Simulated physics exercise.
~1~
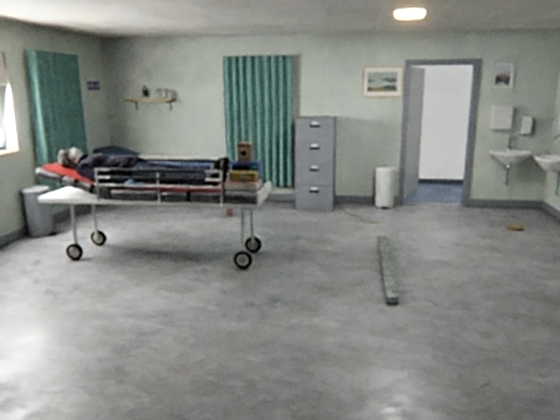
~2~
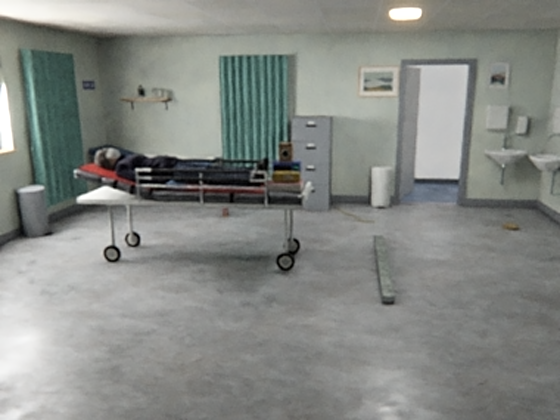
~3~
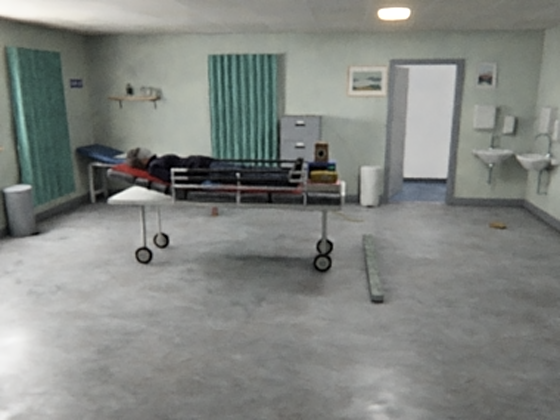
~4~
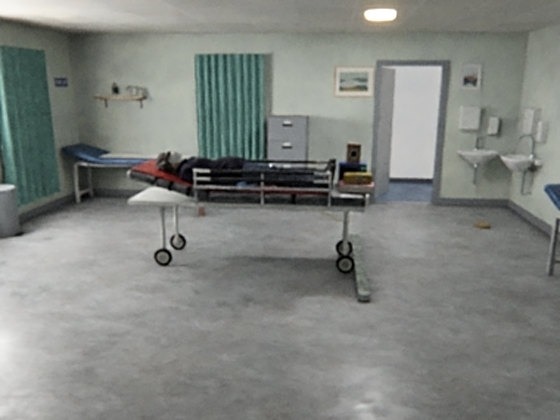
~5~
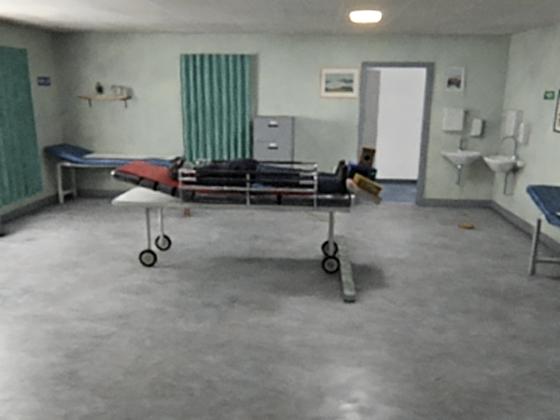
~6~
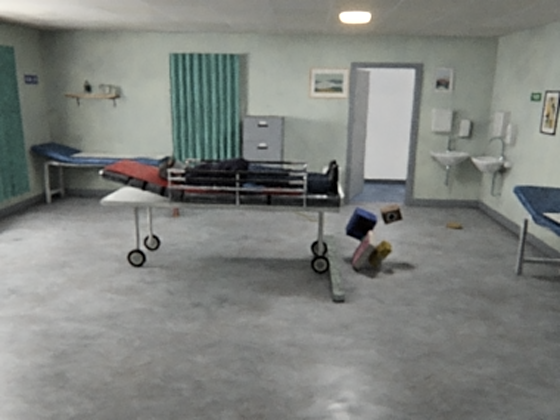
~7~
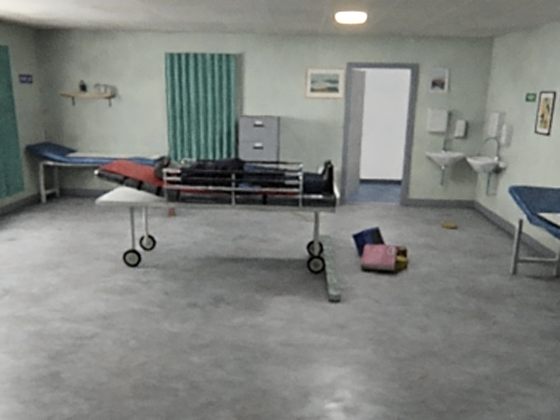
We see a wheeled trolley carrying a person lying down roll rightward across a grey room and stop at a low sill, where the small items stacked at its right end tip off and tumble to the floor, while the person stays on top.
